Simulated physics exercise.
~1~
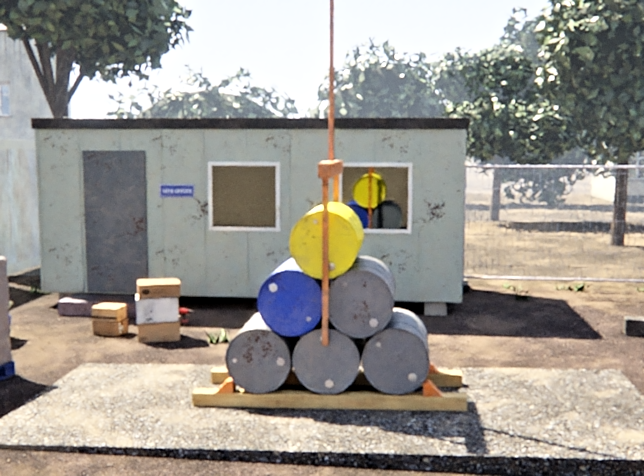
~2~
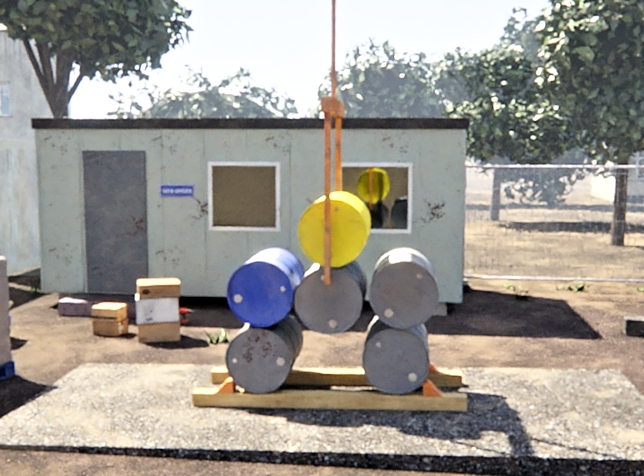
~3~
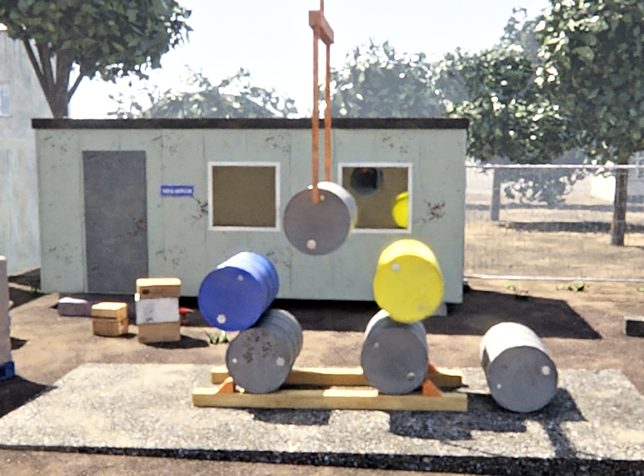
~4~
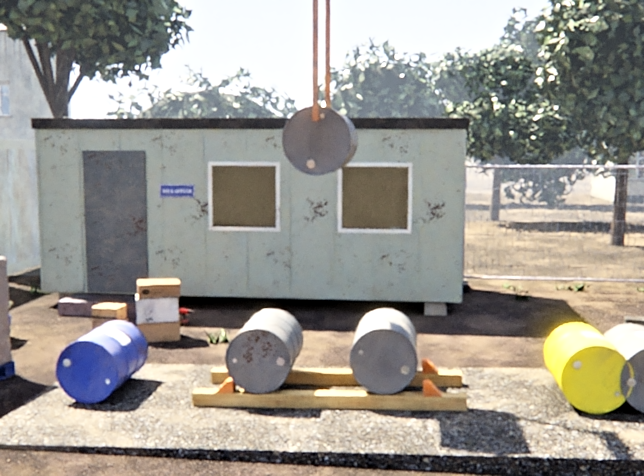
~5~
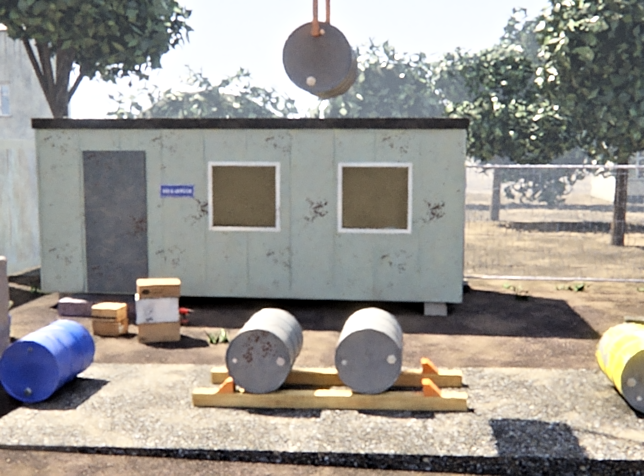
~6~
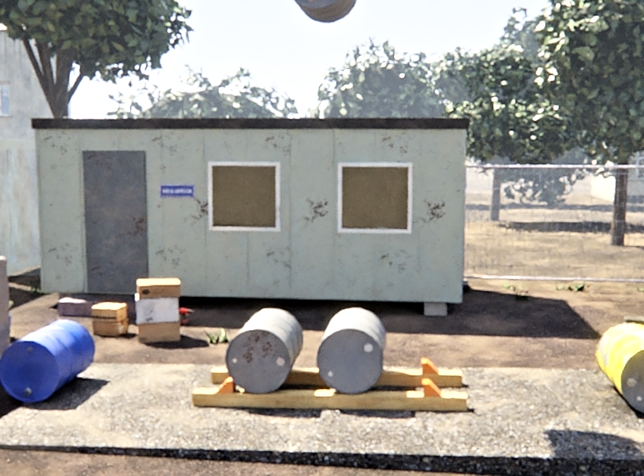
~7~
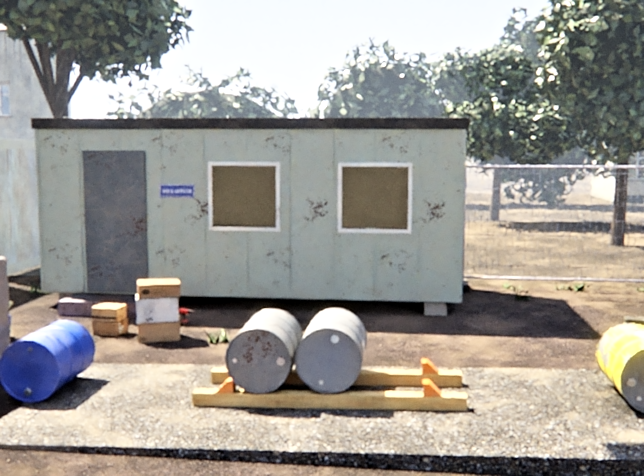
A grey drum was hoisted from the bottom middle of a stacked pyramid and up out of sight, and the pile collapsed, with the yellow drum tumbling off to the right, the blue one rolling off left, and two grey drums staying on the bearers.
